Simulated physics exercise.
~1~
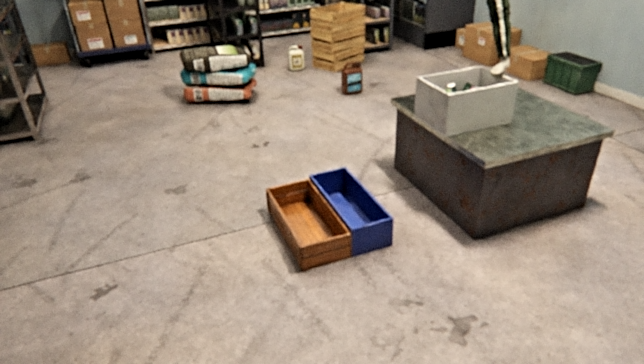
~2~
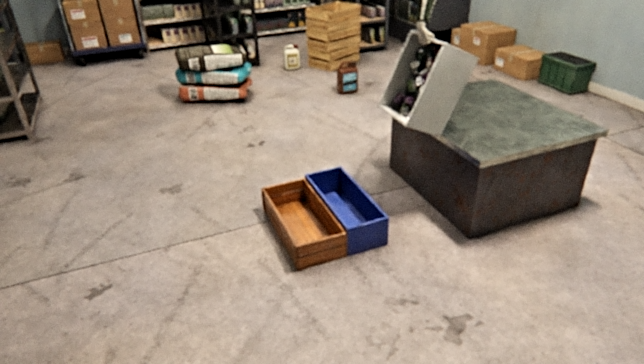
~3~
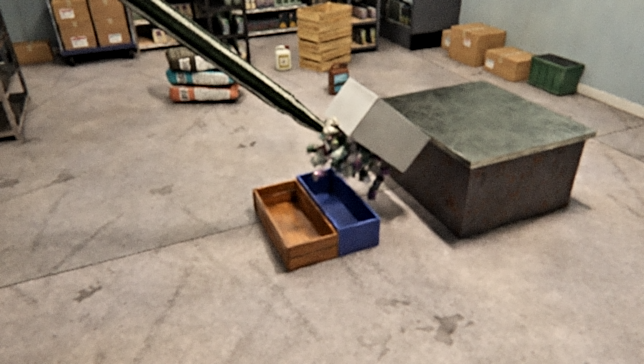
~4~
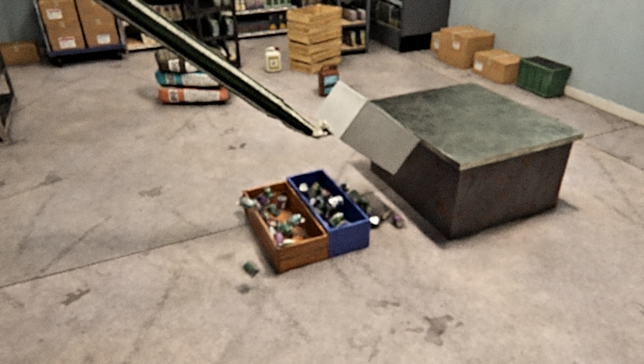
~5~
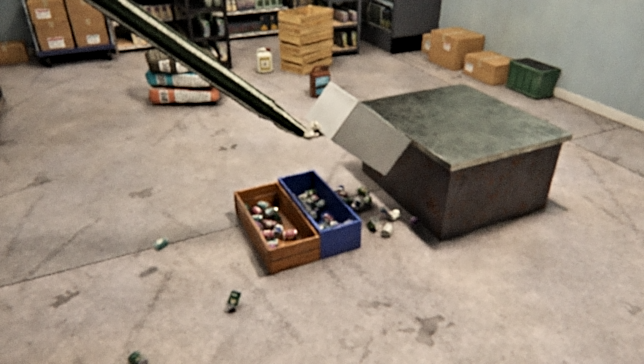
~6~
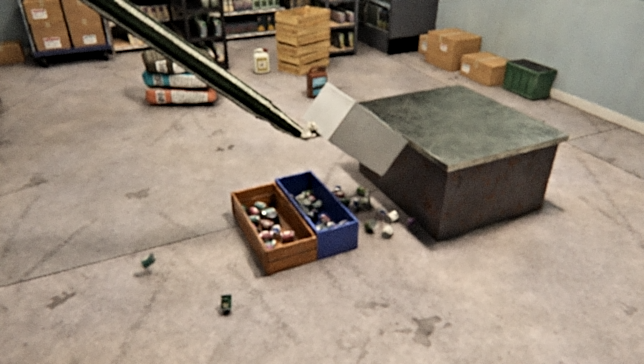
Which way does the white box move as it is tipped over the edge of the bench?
It moves to the left, turning over towards the blue and wooden bins on the floor.
